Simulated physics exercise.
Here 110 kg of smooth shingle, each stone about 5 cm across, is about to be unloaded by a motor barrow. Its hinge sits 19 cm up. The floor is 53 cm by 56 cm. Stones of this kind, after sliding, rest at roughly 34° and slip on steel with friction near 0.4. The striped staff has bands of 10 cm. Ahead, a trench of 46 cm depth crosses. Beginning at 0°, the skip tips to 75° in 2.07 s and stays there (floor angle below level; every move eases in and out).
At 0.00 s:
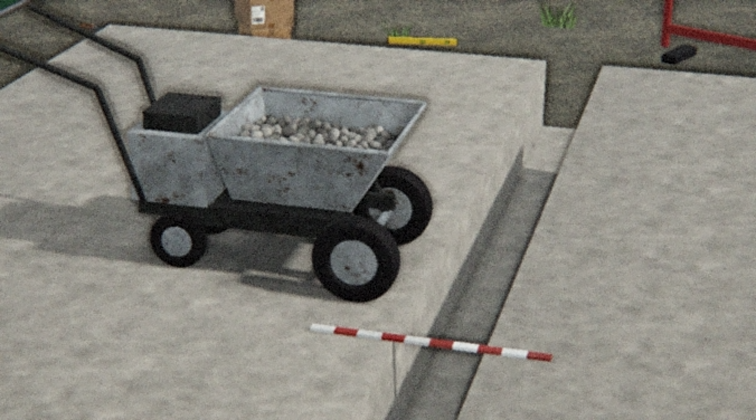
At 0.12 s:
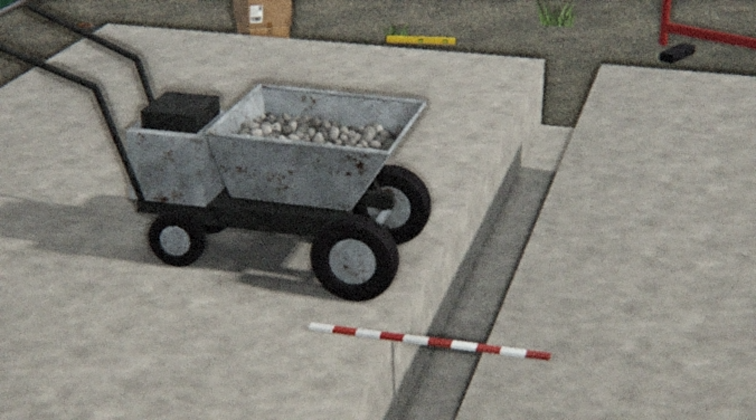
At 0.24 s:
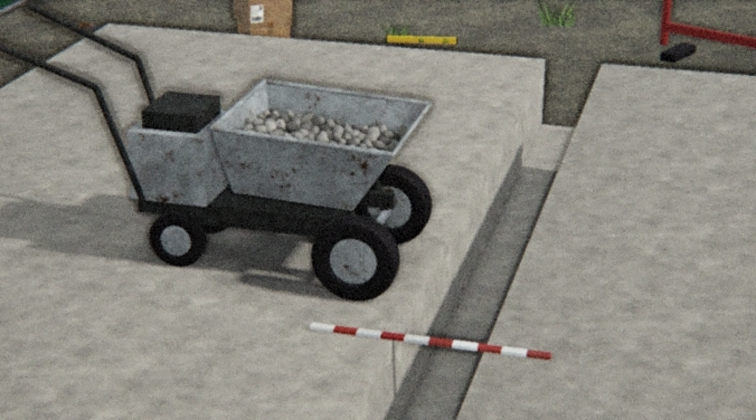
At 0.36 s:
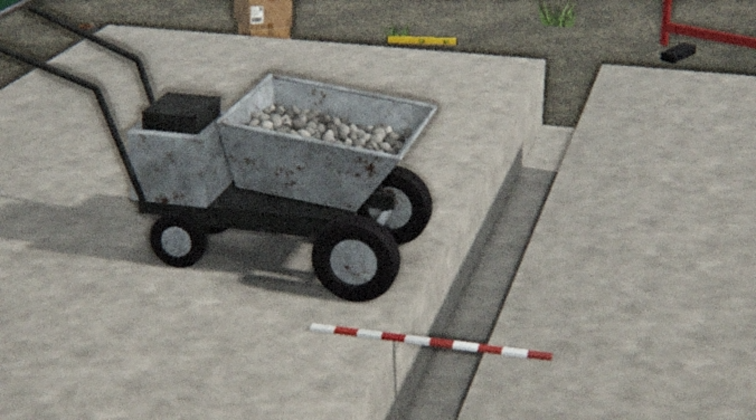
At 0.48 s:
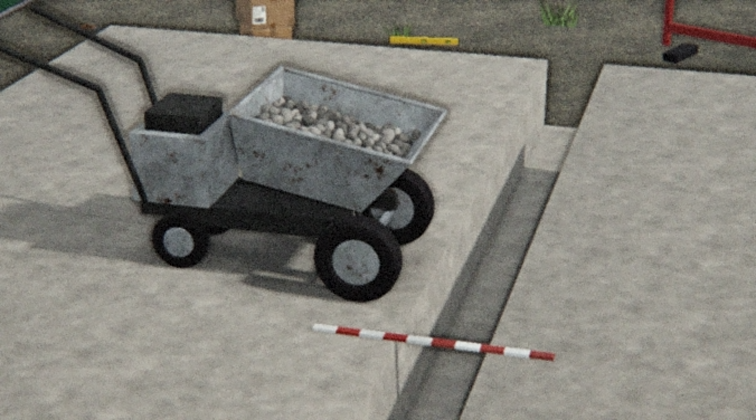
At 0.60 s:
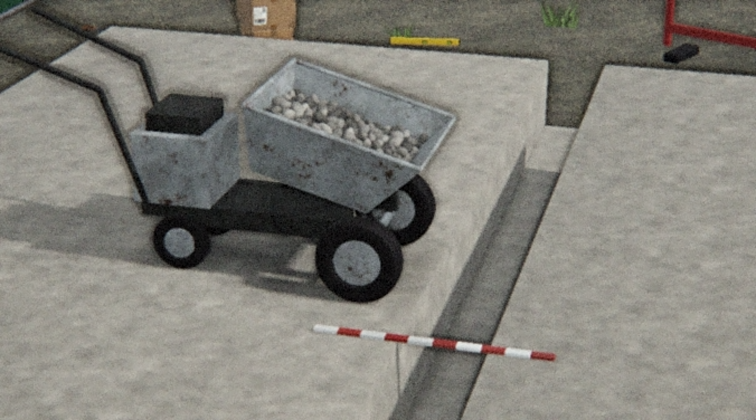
A gray metal skip full of smooth, pale stones slowly tilted toward the right, its back end rising off the motor barrow, while the wheels stayed still on the concrete beside a trench.
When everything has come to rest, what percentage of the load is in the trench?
About 45 per cent.
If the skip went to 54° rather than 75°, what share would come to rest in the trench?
It would be close to 20 percent.
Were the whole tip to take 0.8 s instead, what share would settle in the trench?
With that change, it comes to around 30 per cent.
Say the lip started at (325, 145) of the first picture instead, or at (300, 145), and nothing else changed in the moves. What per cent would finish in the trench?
Near 100 then near 100 percent.
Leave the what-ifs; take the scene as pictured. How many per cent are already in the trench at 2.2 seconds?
I'd put it near 15 per cent.
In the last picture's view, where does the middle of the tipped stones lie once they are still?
Somewhere around (528, 286) in the last picture.
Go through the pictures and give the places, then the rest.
The first picture shows lip at (388, 154), floor tilted 0°, highest stones at (317, 130).
In the second picture, the skip is at 1°, its lip at (388, 154); the top of the load is at (307, 128); the stones move at 0.1 m/s on average.
In the third picture, the skip is at 3°, its lip at (393, 155); the top of the load is at (290, 124); the stones move at 0.2 m/s on average.
In the fourth picture, the skip is at 6°, its lip at (400, 159); the top of the load is at (287, 119); the stones move at 0.3 m/s on average.
In the fifth picture, the skip is at 10°, its lip at (410, 163); the top of the load is at (284, 112); the stones move at 0.3 m/s on average.
In the sixth picture, the skip is at 15°, its lip at (421, 170); the top of the load is at (289, 102); the stones move at 0.4 m/s on average.
After 1.5 s the floor is at 63°; 97 % in the skip, 3 % in the trench; the foremost stones are at (515, 242).
After 2.2 s the floor is at 75°; 39 % in the skip, 13 % in the trench, 48 % past the trench; the foremost stones are at (651, 289).
After 2.5 s the floor is at 75°; 16 % in the skip, 25 % in the trench, 58 % past the trench; the foremost stones are at (689, 297).
After 4.5 s the floor is at 75°; 0 % in the skip, 45 % in the trench, 55 % past the trench; the foremost stones are at (697, 298).
